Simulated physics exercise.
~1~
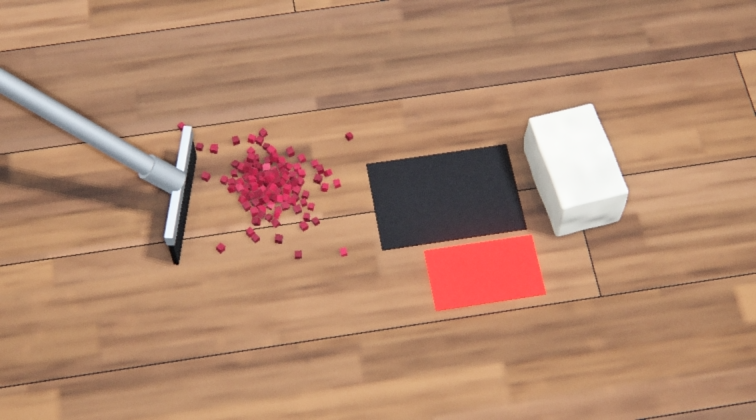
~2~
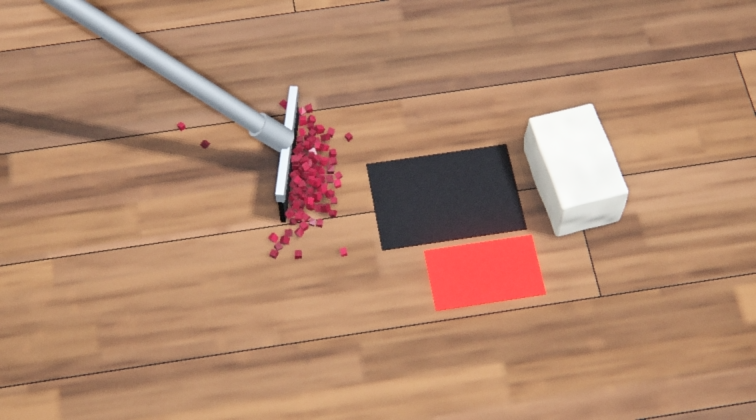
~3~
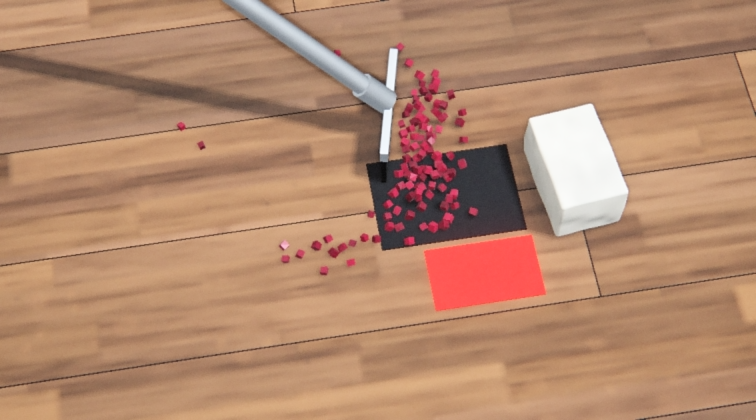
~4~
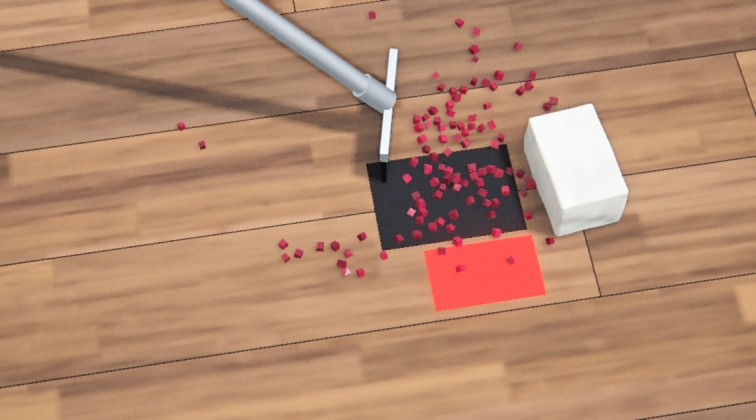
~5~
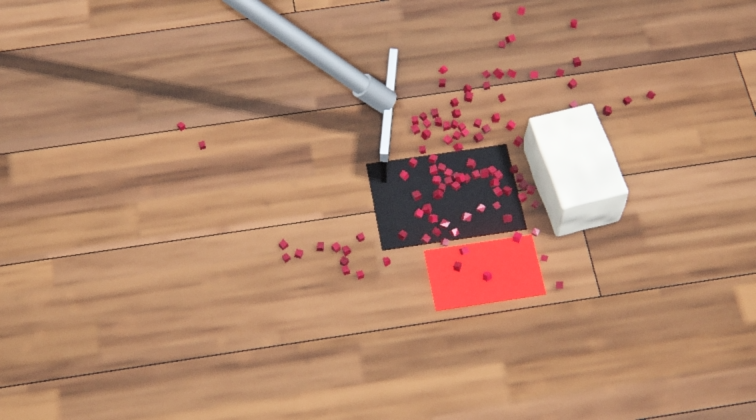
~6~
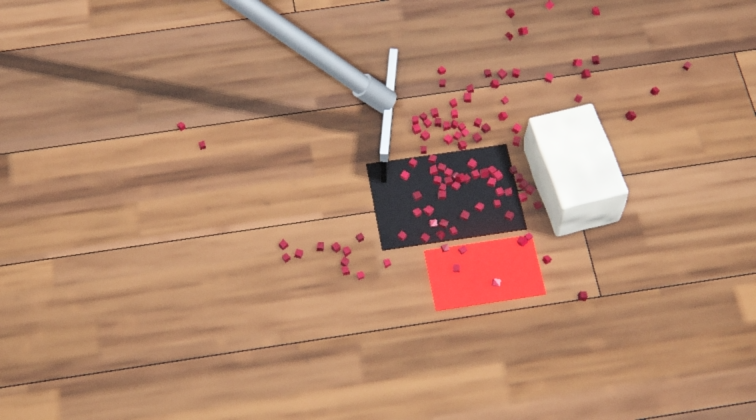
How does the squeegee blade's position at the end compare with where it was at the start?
It began at the left, on the far side of the pile of red cubes from the mats. By the end it was further right and a little higher up, by the top left corner of the black mat.
